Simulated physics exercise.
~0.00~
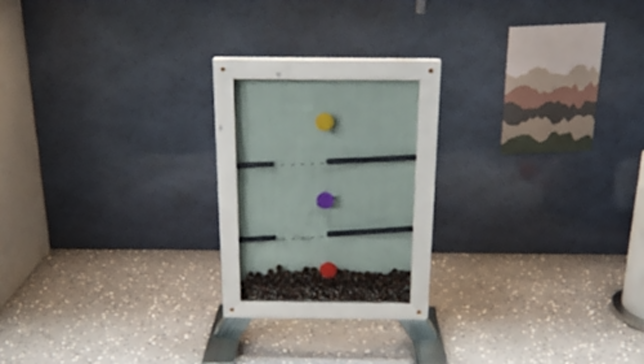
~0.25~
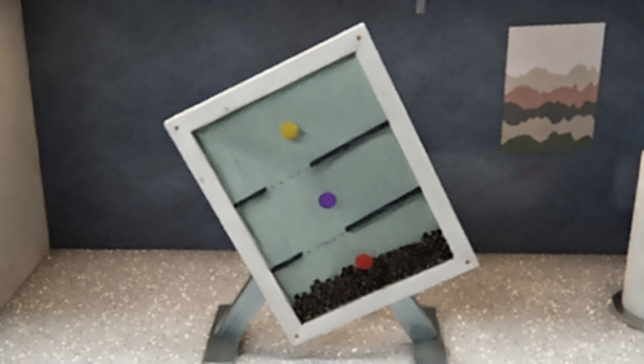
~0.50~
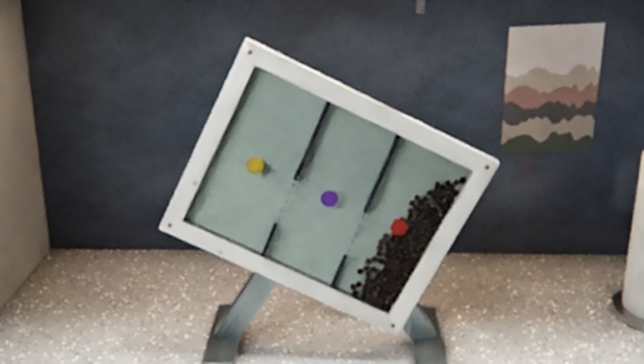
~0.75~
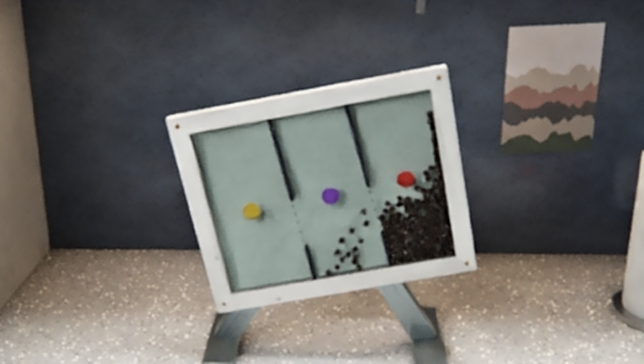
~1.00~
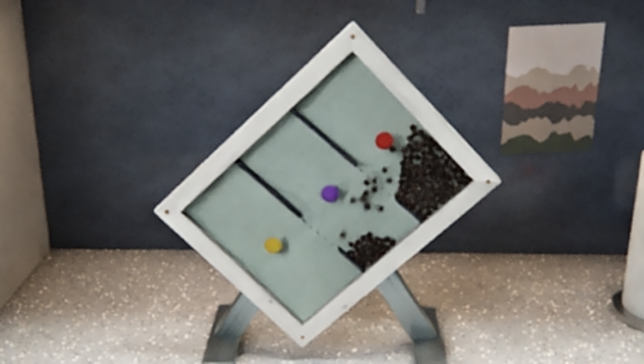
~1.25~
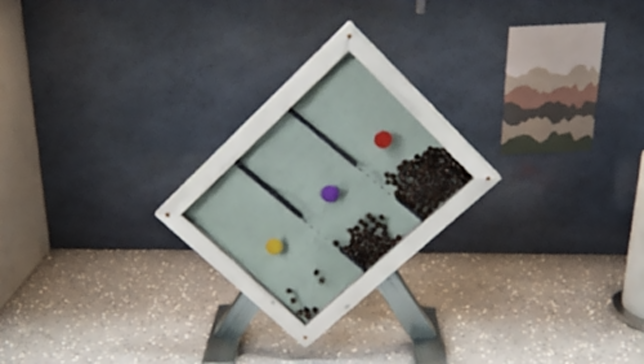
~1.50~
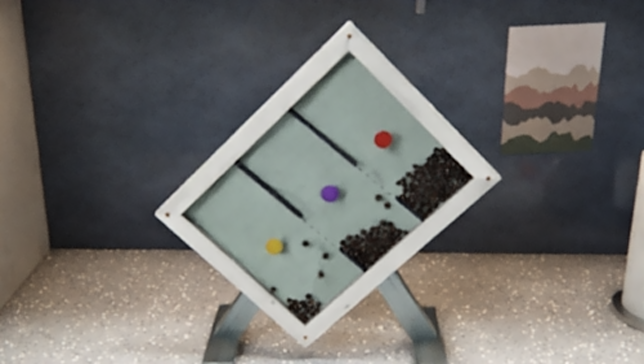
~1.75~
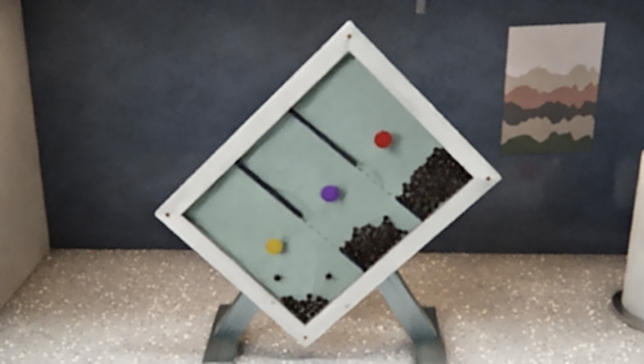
On a speckled counter, a framed box turns anticlockwise and stops tilted, dark beads spilling from red chamber into purple, then yellow.
